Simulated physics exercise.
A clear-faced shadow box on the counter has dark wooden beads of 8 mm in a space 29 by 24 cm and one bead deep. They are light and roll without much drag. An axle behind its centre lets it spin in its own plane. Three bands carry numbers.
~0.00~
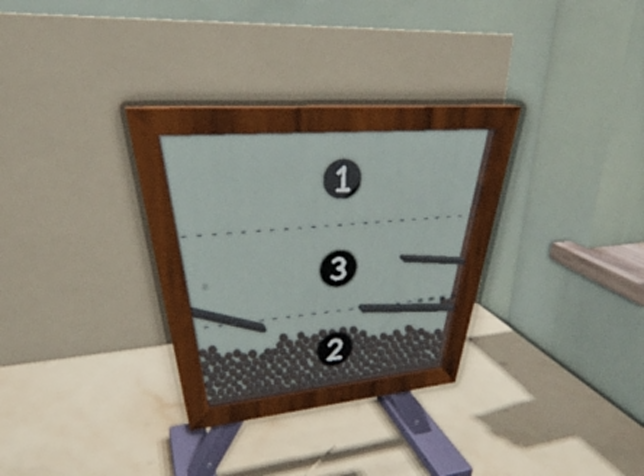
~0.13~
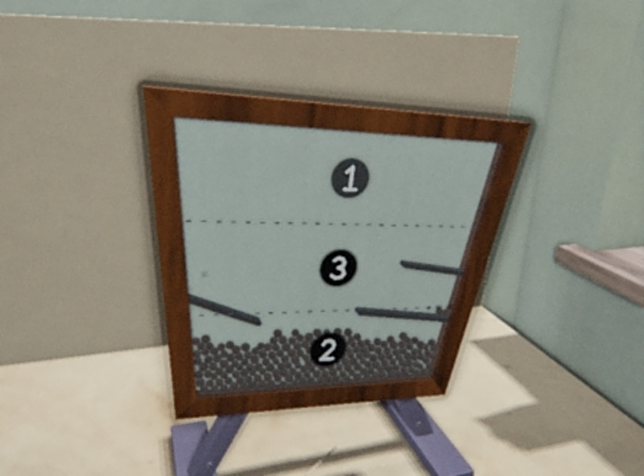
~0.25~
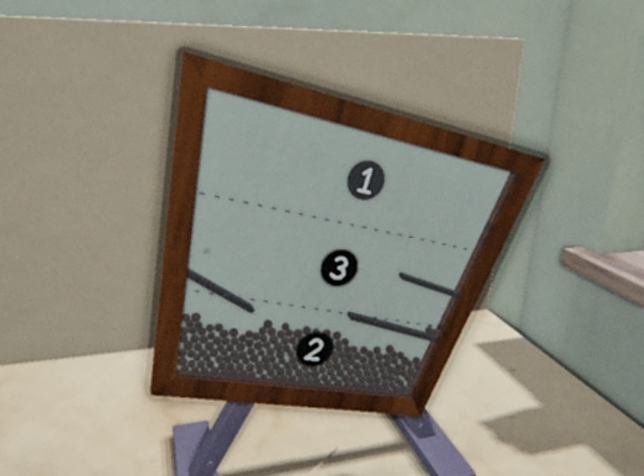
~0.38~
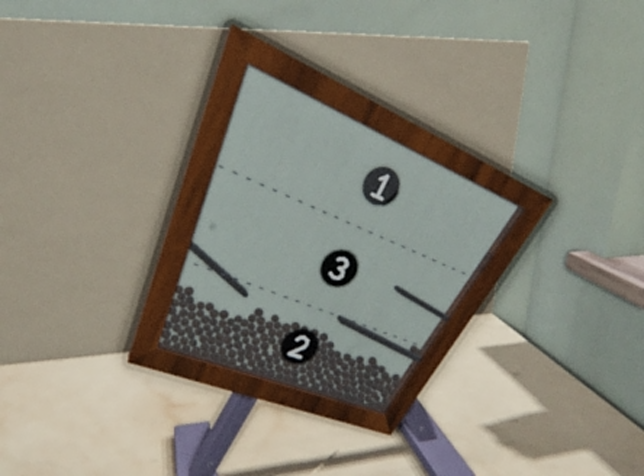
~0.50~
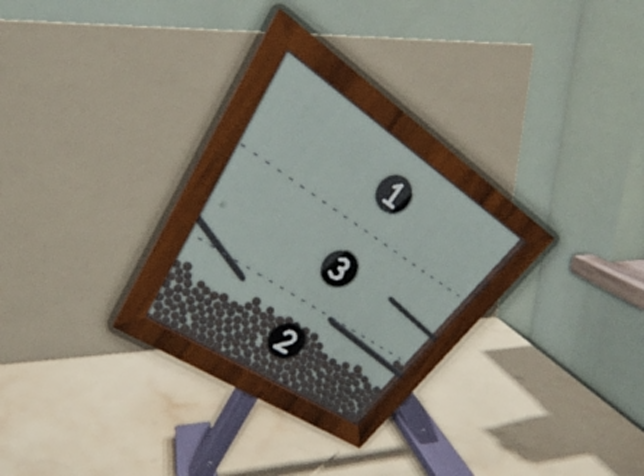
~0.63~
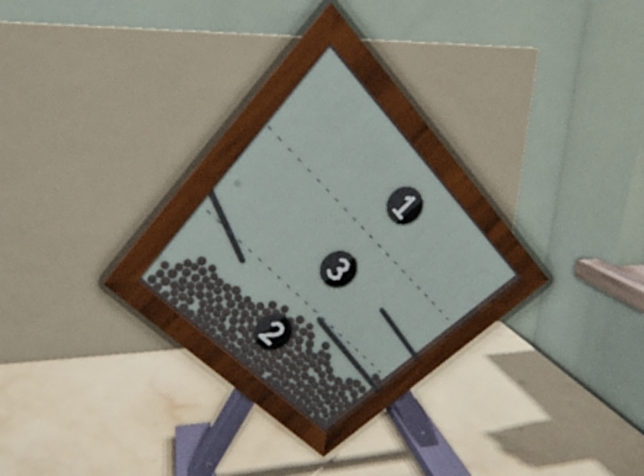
At the start, a wooden-framed, clear-faced box stands level on a counter, with small dark beads spread along its bottom below three numbered bands. The box then turns steadily clockwise until it rests in a diamond-like pose, and the beads shift within it, their surface sloping down toward the right.
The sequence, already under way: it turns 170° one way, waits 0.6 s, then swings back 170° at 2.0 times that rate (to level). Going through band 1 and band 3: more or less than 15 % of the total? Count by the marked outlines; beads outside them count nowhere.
No. 1: Less, no. 3: More than 15 %.
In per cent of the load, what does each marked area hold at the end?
Band 1: 5; band 2: 60; band 3: 30.
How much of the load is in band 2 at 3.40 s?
Some 30 per cent.
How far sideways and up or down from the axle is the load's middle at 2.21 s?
About 8 cm left and 2 cm below.
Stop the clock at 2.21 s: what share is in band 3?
Some 15 per cent.
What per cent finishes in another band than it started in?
Some 40 per cent.
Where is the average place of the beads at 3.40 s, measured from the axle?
Some 3 cm right and 8 cm below.
After 2.21 s, it stands 170° clockwise; the beads' middle is 8 cm left of and 2 cm below the centre; no. 1, 40 %, no. 2, 45 %, no. 3, 15 %.
After 3.40 s, it stands 85° clockwise; the beads' middle is 3 cm right of and 8 cm below the centre; no. 1, 55 %, no. 2, 30 %, no. 3, 15 %.
After 3.99 s, it stands level; the beads' middle is 10 cm right of and 1 cm below the centre; no. 1, 30 %, no. 2, 30 %, no. 3, 40 %.
All still by 5.5 s, it stands level; no. 1, 5 %, no. 2, 60 %, no. 3, 30 %.
